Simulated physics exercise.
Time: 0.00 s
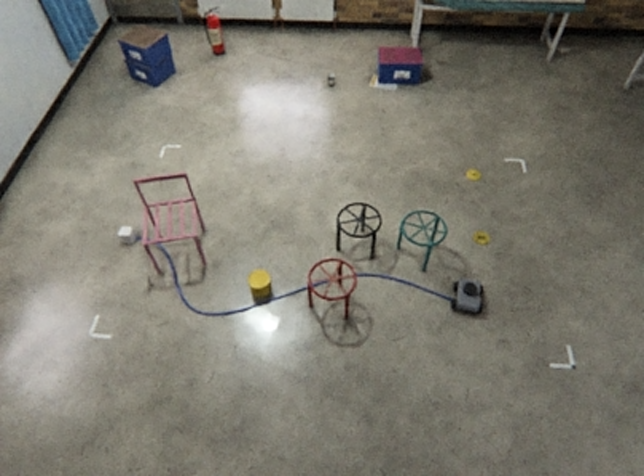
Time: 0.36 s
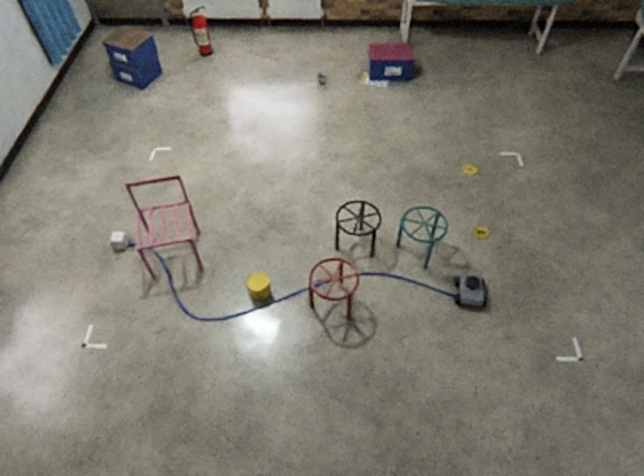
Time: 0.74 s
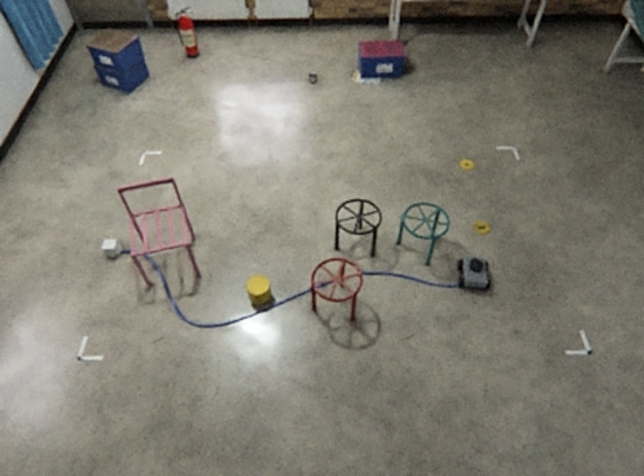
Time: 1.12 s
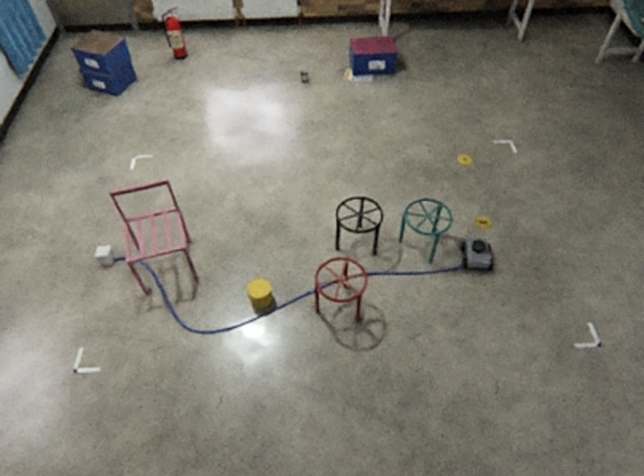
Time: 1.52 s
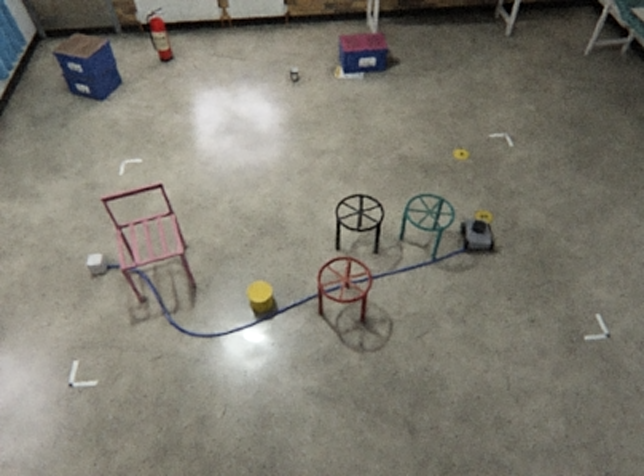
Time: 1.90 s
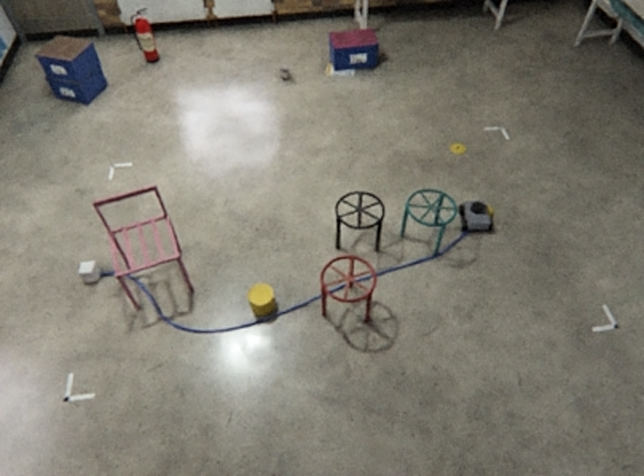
Small cart trailing a blue lead rolling away past a teal stool and over a yellow mark on a grey floor.
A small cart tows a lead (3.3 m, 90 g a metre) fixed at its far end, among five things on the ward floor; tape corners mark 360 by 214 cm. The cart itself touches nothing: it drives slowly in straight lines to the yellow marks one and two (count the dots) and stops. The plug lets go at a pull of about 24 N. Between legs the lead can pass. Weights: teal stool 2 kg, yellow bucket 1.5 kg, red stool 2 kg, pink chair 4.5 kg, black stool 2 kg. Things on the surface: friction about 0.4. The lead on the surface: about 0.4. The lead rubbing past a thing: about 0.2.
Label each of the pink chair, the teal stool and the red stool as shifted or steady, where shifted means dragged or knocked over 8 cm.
Labels: Pink chair steady, teal stool shifted, red stool steady.
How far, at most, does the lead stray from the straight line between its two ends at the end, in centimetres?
50 cm.
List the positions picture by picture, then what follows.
Shows, pink chair (169, 219); teal stool (424, 227); red stool (332, 278); marks (474, 175) (481, 238); lead runs through (189, 306) (268, 302) (426, 289); cart (466, 305), in the first picture.
Shows, lead runs through (268, 304) (428, 286); cart (470, 299), in the second picture.
Shows, lead runs through (269, 308) (431, 284); cart (473, 282), in the third picture.
Shows, lead runs through (436, 272); cart (476, 263), in the fourth picture.
Shows, lead runs through (276, 313); cart (477, 244), in the fifth picture.
Shows, pink chair (143, 243); teal stool (432, 206); red stool (349, 277); lead runs through (192, 330) (287, 311); cart (476, 225), in the sixth picture.
After 3.2 s, cart at (465, 187), 9 N at the fixed end; teal stool 11 cm off its start, yellow bucket 14 cm off its start.
After 4.4 s, cart at (458, 150), plug out; teal stool 30 cm off its start, yellow bucket 28 cm off its start, black stool 5 cm off its start.
After 5.7 s, cart at (471, 179), plug out; teal stool 30 cm off its start at (408, 180), yellow bucket 28 cm off its start at (262, 260), black stool 5 cm off its start at (356, 204).
After 6.9 s, cart at (484, 209), plug out; teal stool 30 cm off its start, yellow bucket 28 cm off its start, black stool 5 cm off its start.
After 7.3 s, cart at (484, 209), plug out; teal stool 30 cm off its start at (408, 180), pink chair 0 cm off its start at (143, 243), red stool 0 cm off its start at (349, 277), yellow bucket 28 cm off its start at (262, 260).
